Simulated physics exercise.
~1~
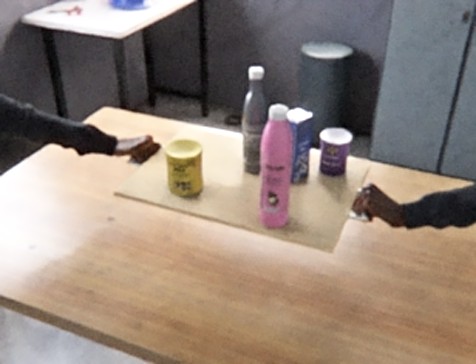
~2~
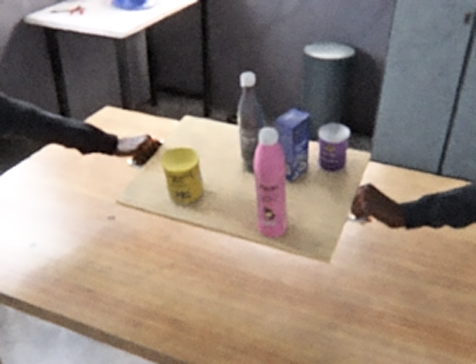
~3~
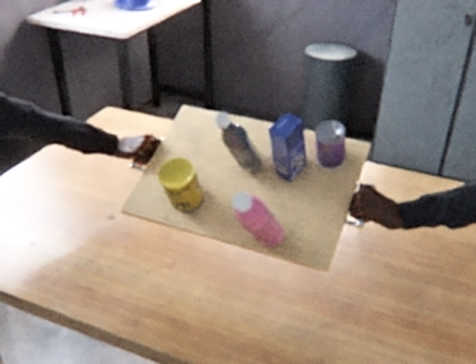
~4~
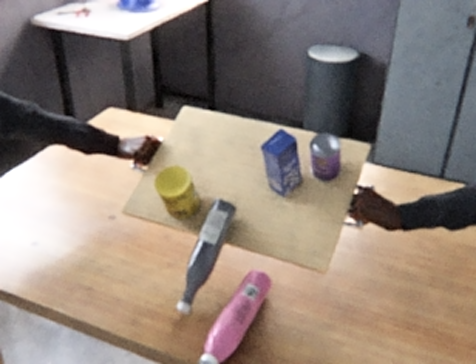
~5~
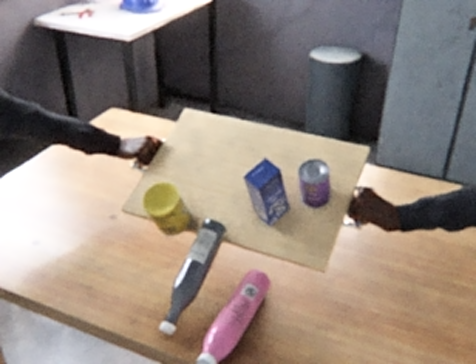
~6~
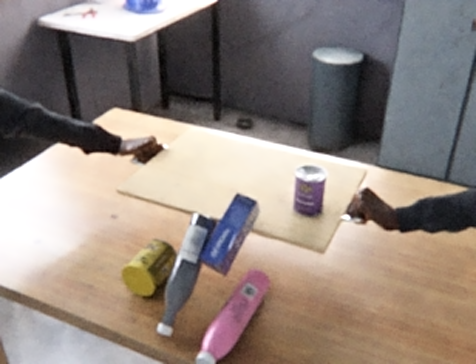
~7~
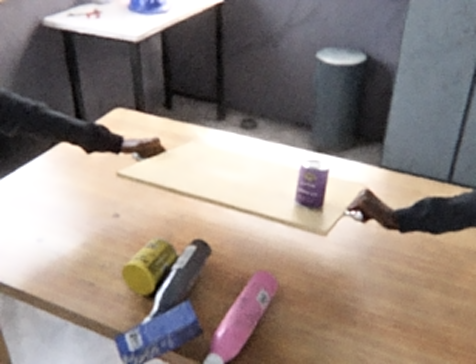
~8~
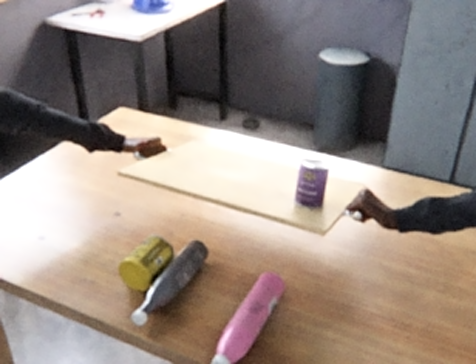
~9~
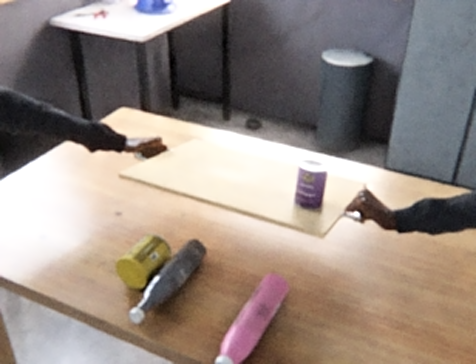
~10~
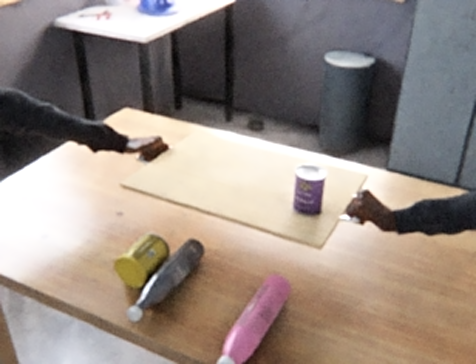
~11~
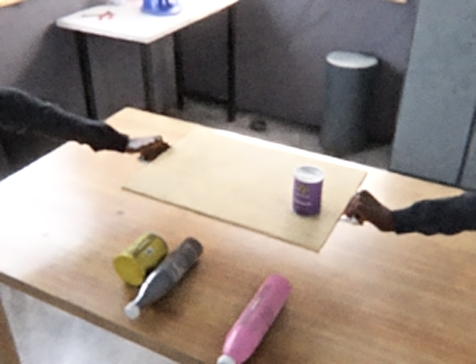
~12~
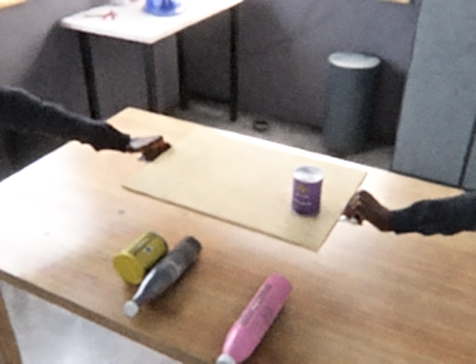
Two hands tilt a tray until four containers slide off, leaving the purple tin aboard.
